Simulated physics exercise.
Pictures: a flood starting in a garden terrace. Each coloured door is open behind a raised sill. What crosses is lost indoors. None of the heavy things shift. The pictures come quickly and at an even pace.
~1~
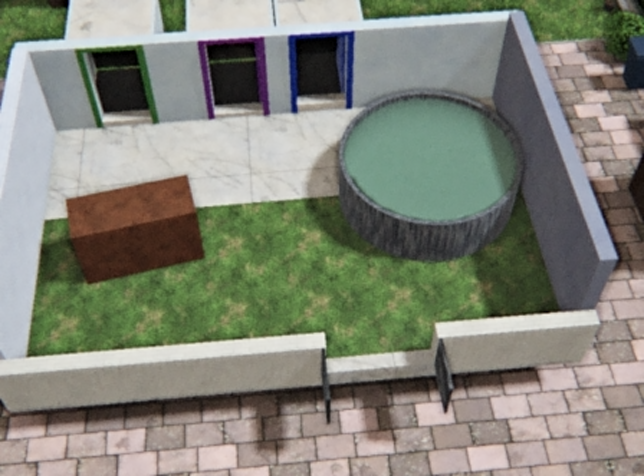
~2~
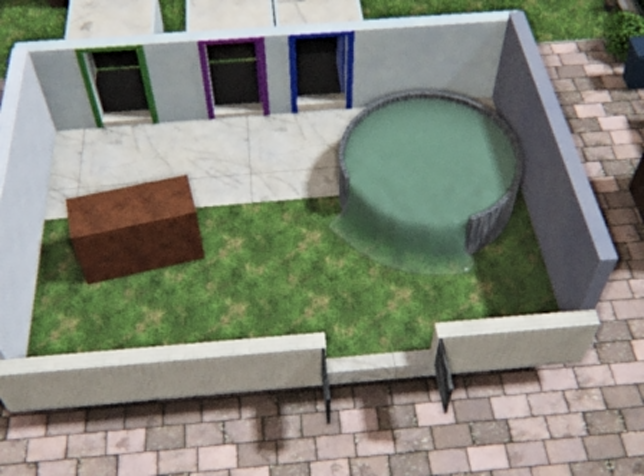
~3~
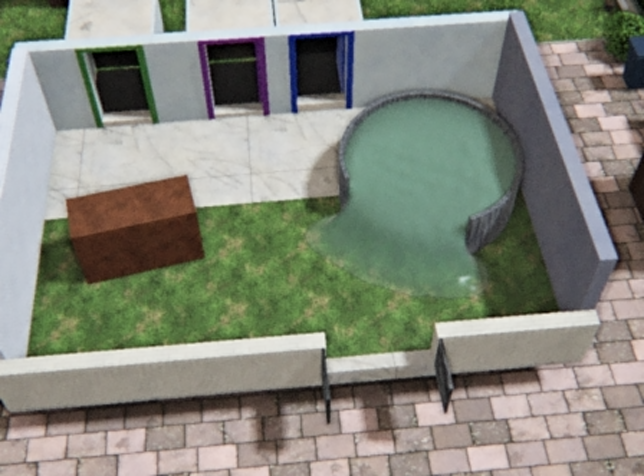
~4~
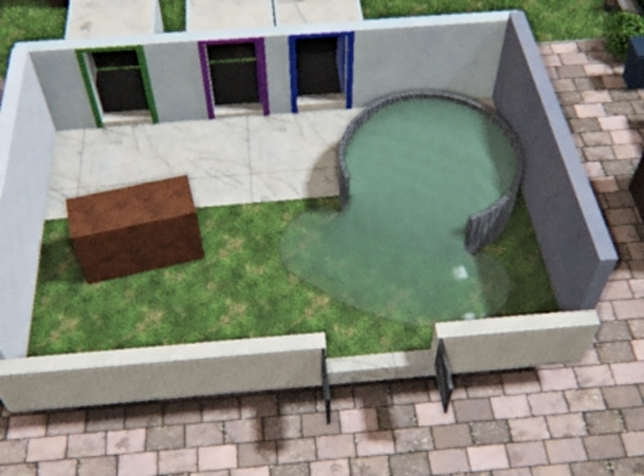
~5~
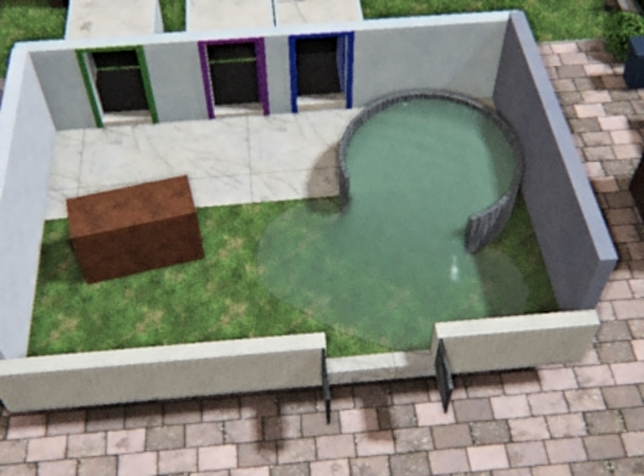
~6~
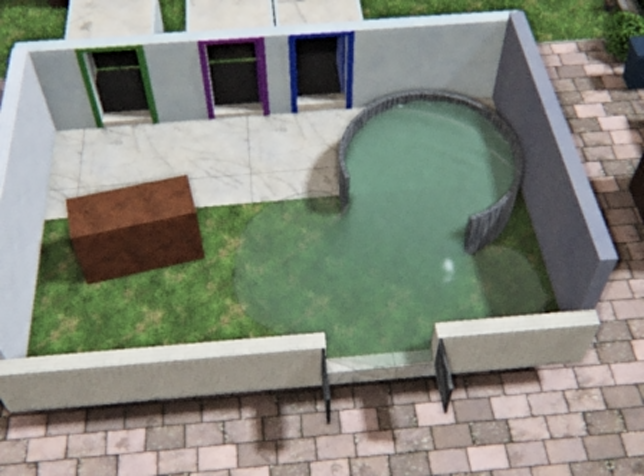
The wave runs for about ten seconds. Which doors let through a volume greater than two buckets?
In order: I expect the green door to stop at two buckets or less; I expect the purple door to stop at two buckets or less; I expect the blue door to stop at two buckets or less.
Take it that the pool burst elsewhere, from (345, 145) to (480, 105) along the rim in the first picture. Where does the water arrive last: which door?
Answer: The green one.
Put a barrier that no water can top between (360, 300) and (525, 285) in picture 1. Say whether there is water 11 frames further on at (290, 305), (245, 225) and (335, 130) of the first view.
Reading them off in sequence: Swamped, swamped, spared.
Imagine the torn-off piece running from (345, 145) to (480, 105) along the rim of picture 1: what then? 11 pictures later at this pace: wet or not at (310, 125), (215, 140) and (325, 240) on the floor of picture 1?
Point by point: Soaked; soaked; unwetted.
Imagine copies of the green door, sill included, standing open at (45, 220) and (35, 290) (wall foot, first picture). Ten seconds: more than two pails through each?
Per door: Within the limit; past the limit.
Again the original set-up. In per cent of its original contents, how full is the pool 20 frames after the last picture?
Estimate: Close to 28 %.
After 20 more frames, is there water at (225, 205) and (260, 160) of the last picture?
Point one: Swamped. Point two: Unflooded.
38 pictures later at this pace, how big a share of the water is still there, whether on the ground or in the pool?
I make it 68 per cent.
A moment on, water covers 40 % of the floor; the green door not reached, the purple door not reached, the blue door not reached.
Next, water covers 45 % of the floor; the green door not reached, the purple door not reached, the blue door not reached.
Then, water covers 60 % of the floor; the green door not reached, the purple door not reached, the blue door not reached.
Later, water covers 85 % of the floor; the green door wet at the sill, nothing in, the purple door wet at the sill, nothing in, the blue door not reached.
In the end, water covers 100 % of the floor; the green door wet at the sill, nothing in, the purple door wet at the sill, nothing in, the blue door wet at the sill, nothing in.
